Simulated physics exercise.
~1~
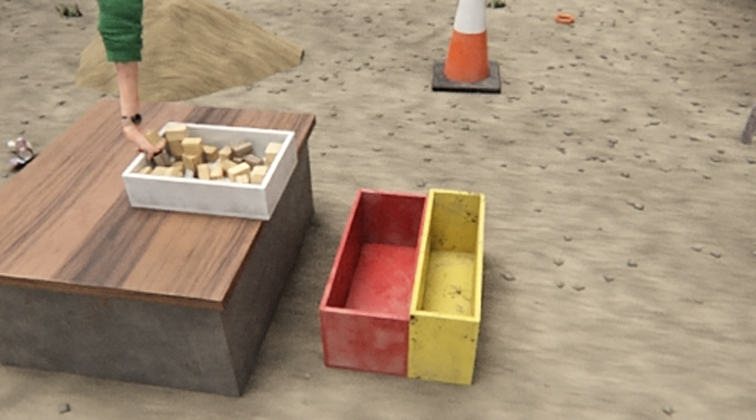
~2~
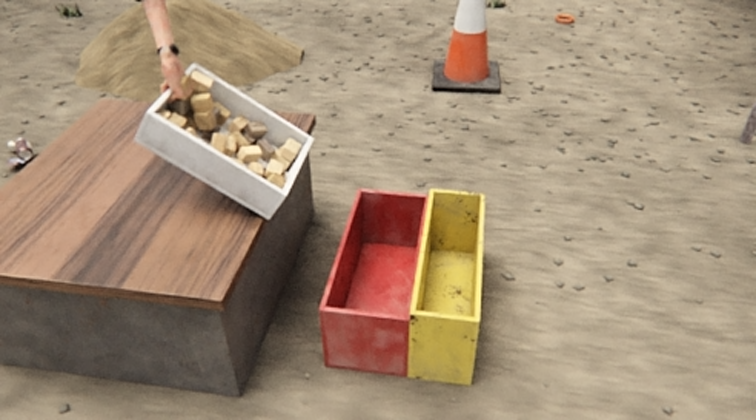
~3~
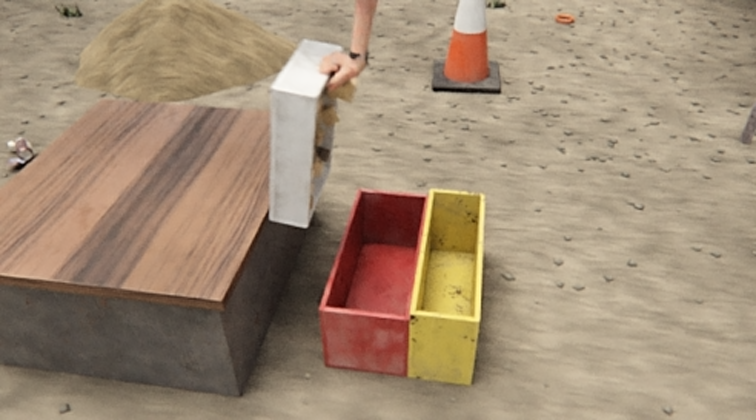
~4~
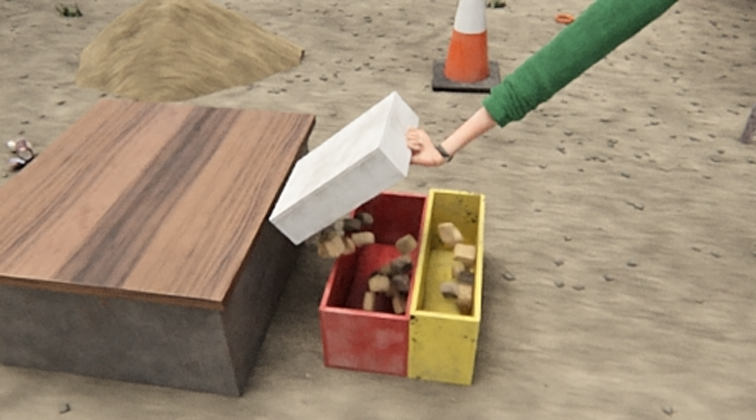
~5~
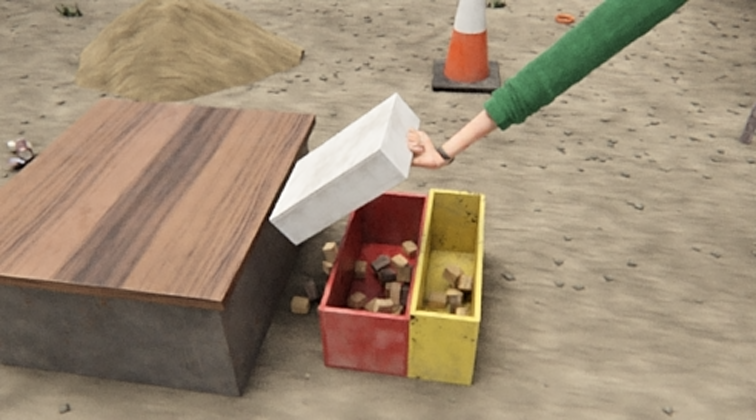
A white box full of small wooden blocks sits on a brown-topped bench at the left of a sandy yard, seen from above by a still camera. A long red box and a yellow one stand side by side on the ground to its right, with an orange and white cone and a sand heap behind. A green-sleeved arm lifts and tilts the white box, swings it right past upright, then turns it steeply over. Blocks tumble out into both boxes. Finally, the hand still holds the overturned box, with most blocks in the red box, fewer in the yellow, and several on the ground beside the bench.
